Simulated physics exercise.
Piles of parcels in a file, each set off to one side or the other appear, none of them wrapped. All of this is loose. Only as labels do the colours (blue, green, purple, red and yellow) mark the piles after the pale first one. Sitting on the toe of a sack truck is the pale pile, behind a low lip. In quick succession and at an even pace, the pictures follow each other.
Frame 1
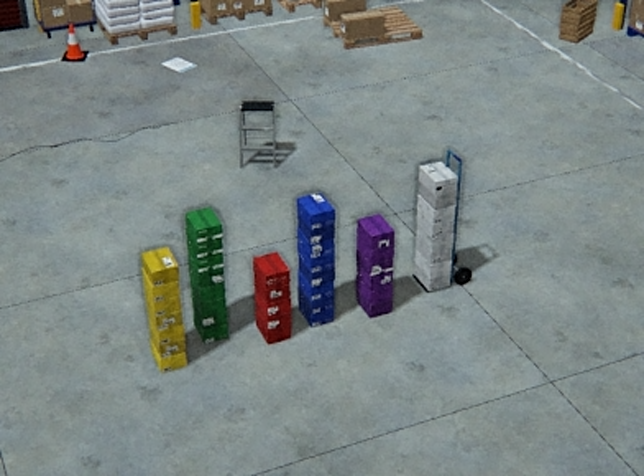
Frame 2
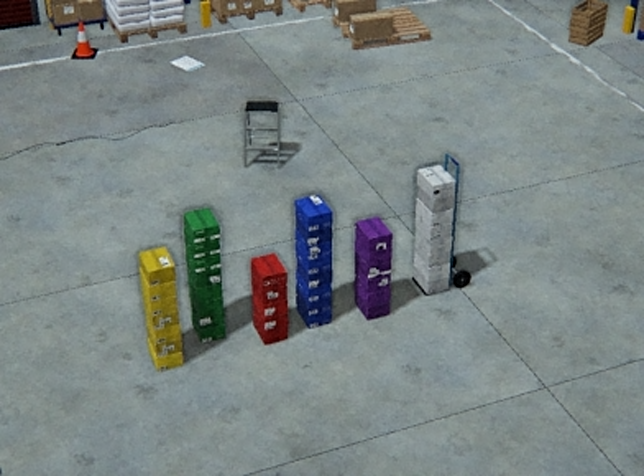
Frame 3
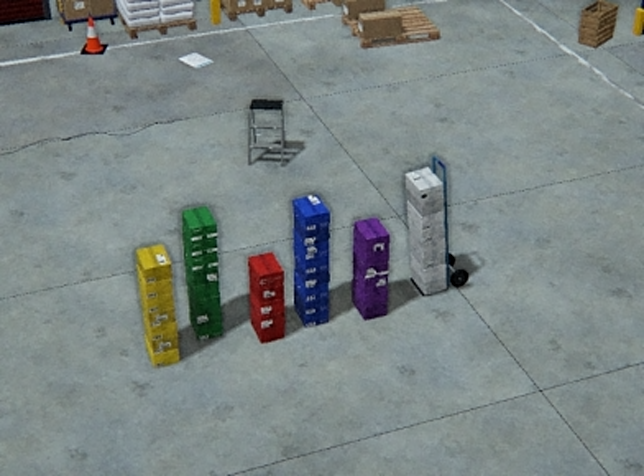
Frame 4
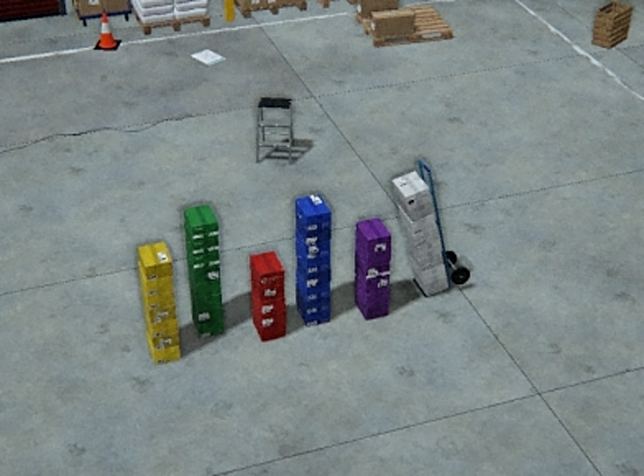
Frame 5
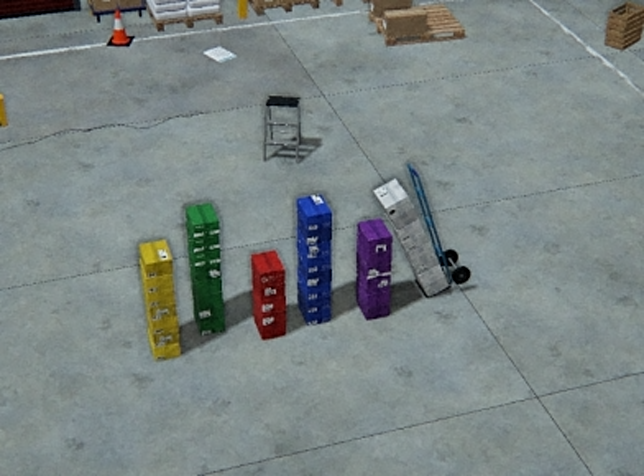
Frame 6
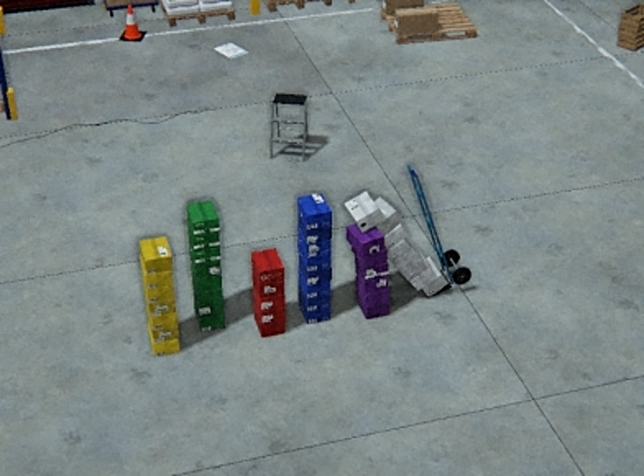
At first, a pale stack of parcels stands upright on a sack truck to the right of yellow, green, red, blue and purple stacks. The pale stack then leans left, slightly and then steeply, as the truck tilts with it, until its upper parcels meet the purple stack, whose top shifts left.
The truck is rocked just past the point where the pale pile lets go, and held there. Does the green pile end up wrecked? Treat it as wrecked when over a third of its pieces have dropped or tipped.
Yes.
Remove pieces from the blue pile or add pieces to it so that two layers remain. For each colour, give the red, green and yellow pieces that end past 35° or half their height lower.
The counts are red 4, green 0 and yellow 0.
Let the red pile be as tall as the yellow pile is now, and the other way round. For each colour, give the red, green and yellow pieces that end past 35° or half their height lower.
It works out to red 6, then green 7, then yellow 4.
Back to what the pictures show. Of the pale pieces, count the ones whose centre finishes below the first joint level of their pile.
7, all in all.
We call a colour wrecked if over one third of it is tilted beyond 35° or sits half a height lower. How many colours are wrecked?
5.
Just after the last frame, 8 of the pale pile down; none of the 8 green parcels down (0 of 34 in all colours); top green parcel unmoved; top purple parcel tilted clearly, half its height lower.
A moment on, 7 of the pale pile down; none of the 8 green parcels down (16 of 34 in all colours); top green parcel tilted barely; top purple parcel tilted steeply, some two heights lower.
Further on, 7 of the pale pile down; 7 of the 8 green parcels down (32 of 34 in all colours); top green parcel on its side; top blue parcel upside down.
When it is over, 7 of the pale pile down; 7 of the 8 green parcels down (32 of 34 in all colours); top green parcel upside down; top yellow parcel upside down. In pixels of the last frame, middles, top green parcel near (20, 334).
